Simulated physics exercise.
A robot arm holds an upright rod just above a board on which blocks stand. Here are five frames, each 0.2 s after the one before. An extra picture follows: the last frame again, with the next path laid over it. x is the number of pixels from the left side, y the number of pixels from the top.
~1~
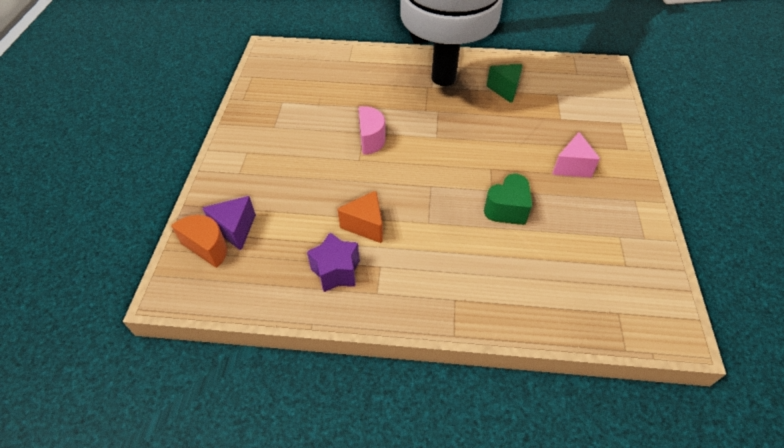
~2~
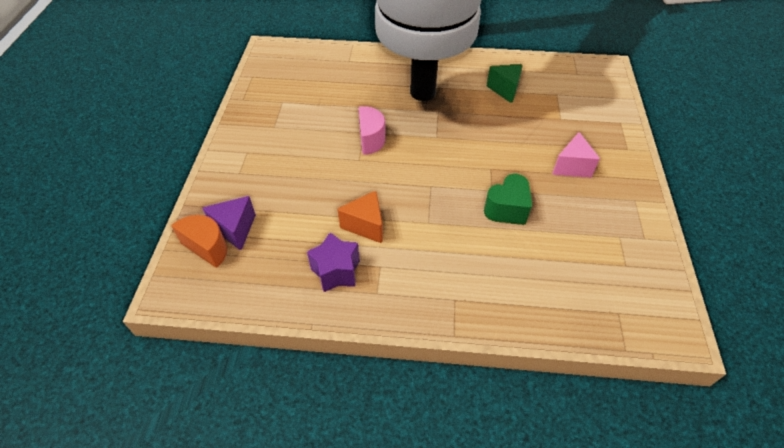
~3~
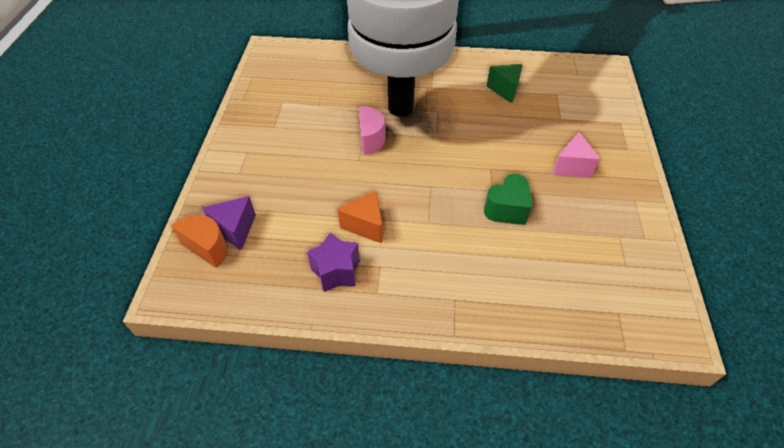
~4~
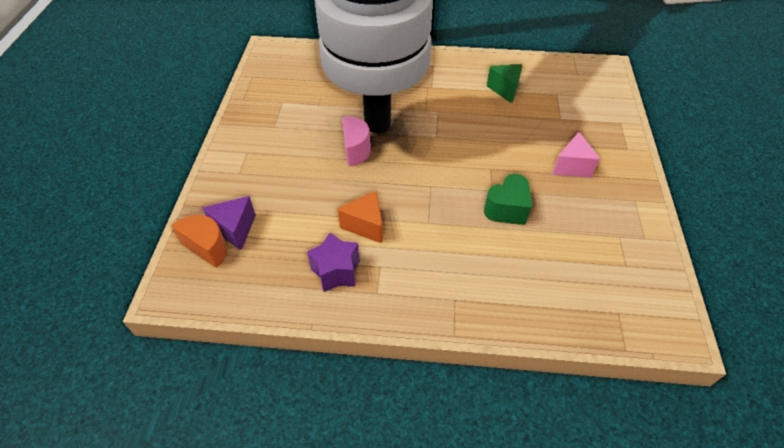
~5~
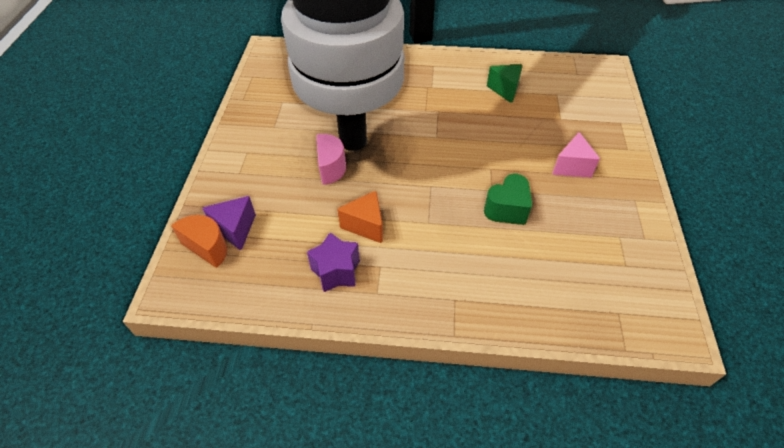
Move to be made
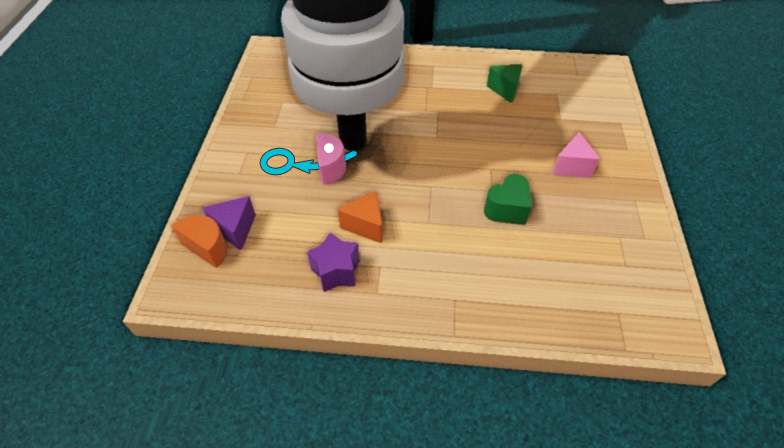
A robot arm's black rod moves down-left across the board, then pushes the pink D-shaped block down-left.
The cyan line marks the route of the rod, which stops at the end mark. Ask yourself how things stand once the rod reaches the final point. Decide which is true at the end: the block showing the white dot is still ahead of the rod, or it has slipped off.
By then it is beside or behind the rod.
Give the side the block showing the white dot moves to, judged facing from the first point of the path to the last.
It goes left.
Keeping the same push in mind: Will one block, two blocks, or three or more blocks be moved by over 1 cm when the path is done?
My guess is one.
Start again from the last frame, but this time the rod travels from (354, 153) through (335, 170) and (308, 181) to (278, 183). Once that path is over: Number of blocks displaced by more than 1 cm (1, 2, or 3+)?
I reckon the push displaces only one of the blocks by more than 1 cm.
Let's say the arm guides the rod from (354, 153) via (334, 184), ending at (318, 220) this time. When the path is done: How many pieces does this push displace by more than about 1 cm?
Counting only shifts above 1 cm, I get one block.
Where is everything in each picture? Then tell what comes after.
In the first picture, lower end of the rod (444, 79), tops of blocks, pink D-shaped block (371, 120).
In the second picture, rod (423, 93), blocks as before.
In the third picture, rod (401, 109), blocks as before.
In the fourth picture, rod (378, 125), pink D-shaped block (355, 130).
In the fifth picture, rod (353, 142), pink D-shaped block (329, 148).
The drawn path runs from (354, 153) by way of (330, 164) and (303, 166) to (277, 161); the dot is on the pink D-shaped block.
The first path, step by step. Halfway along, rod (315, 154); pink D-shaped block (296, 166), turned 35° anticlockwise.
At the end, rod (275, 150); pink D-shaped block (290, 168), turned 60° anticlockwise.
